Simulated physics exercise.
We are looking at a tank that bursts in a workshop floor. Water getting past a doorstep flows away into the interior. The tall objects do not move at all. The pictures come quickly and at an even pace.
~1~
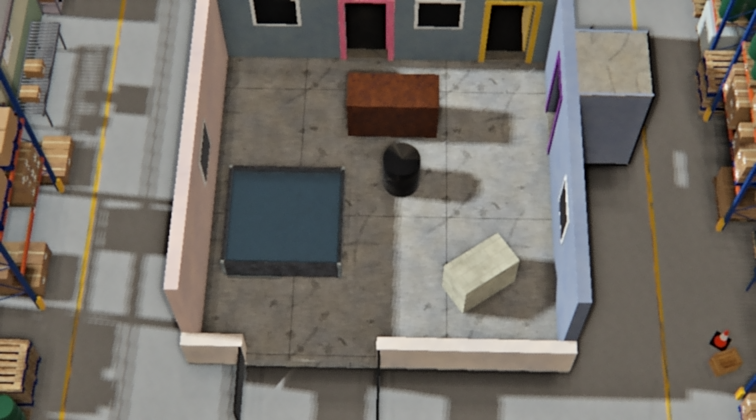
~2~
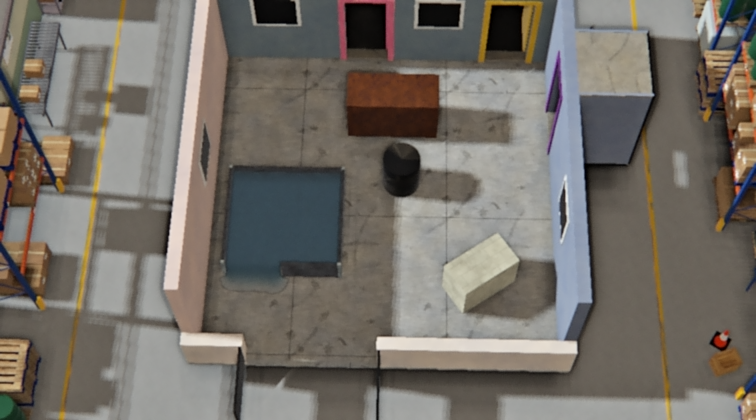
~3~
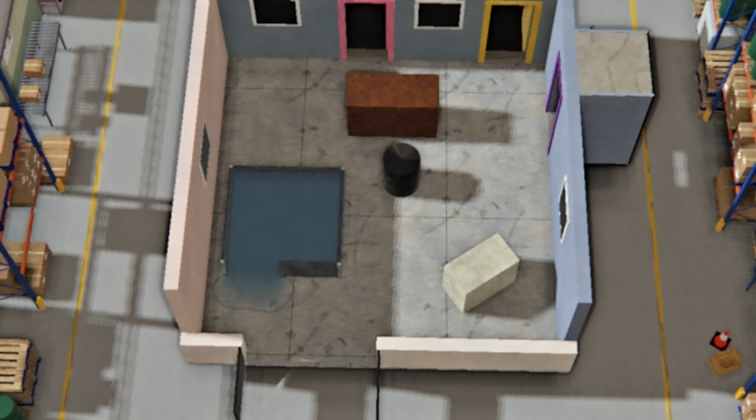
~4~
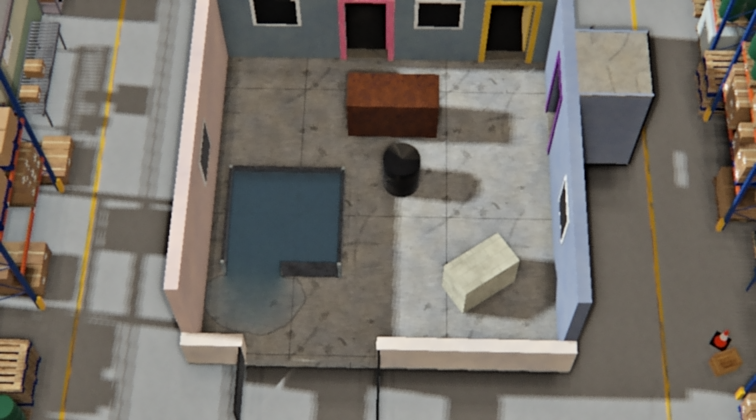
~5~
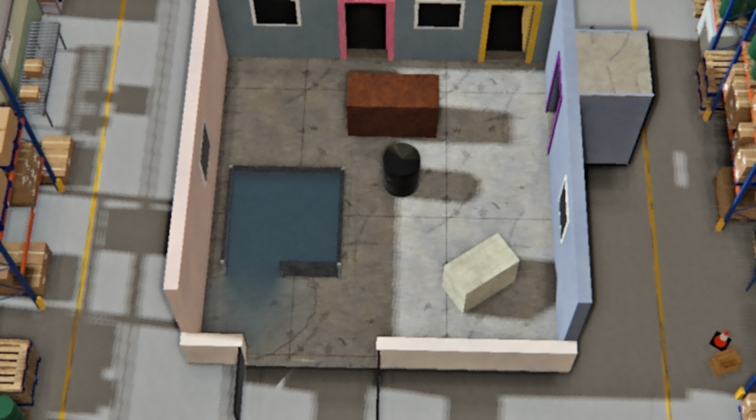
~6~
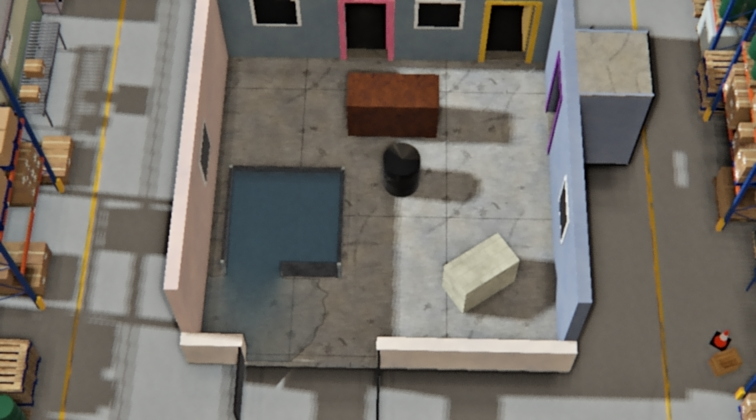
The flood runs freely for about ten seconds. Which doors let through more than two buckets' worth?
Pink door: No, two buckets or less; purple door: No, two buckets or less; yellow door: No, two buckets or less.
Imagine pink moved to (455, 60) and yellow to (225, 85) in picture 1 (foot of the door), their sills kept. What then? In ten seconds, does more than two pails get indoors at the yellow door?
Yellow door: It stays within it.
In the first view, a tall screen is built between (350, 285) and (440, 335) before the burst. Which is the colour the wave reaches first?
Answer: The door marked pink.
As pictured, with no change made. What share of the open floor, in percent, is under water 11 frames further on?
Close to 10 percent, by my reckoning.
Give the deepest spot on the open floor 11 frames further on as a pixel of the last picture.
At about (201, 347).
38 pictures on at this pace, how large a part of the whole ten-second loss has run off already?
My figure is about 75 in a hundred.
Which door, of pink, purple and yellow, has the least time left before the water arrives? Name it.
The pink one.
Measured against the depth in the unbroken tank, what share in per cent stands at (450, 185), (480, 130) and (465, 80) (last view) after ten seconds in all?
Around 0, 0 and 0 %.
A moment on, water covers 10 % of the floor; the pink door not reached, the purple door not reached, the yellow door not reached.
Next, water covers 10 % of the floor; the pink door not reached, the purple door not reached, the yellow door not reached.
Then, water covers 15 % of the floor; the pink door not reached, the purple door not reached, the yellow door not reached.
Later, water covers 30 % of the floor; the pink door not reached, the purple door not reached, the yellow door not reached.
In the end, water covers 45 % of the floor; the pink door wet at the sill, nothing in, the purple door not reached, the yellow door not reached.
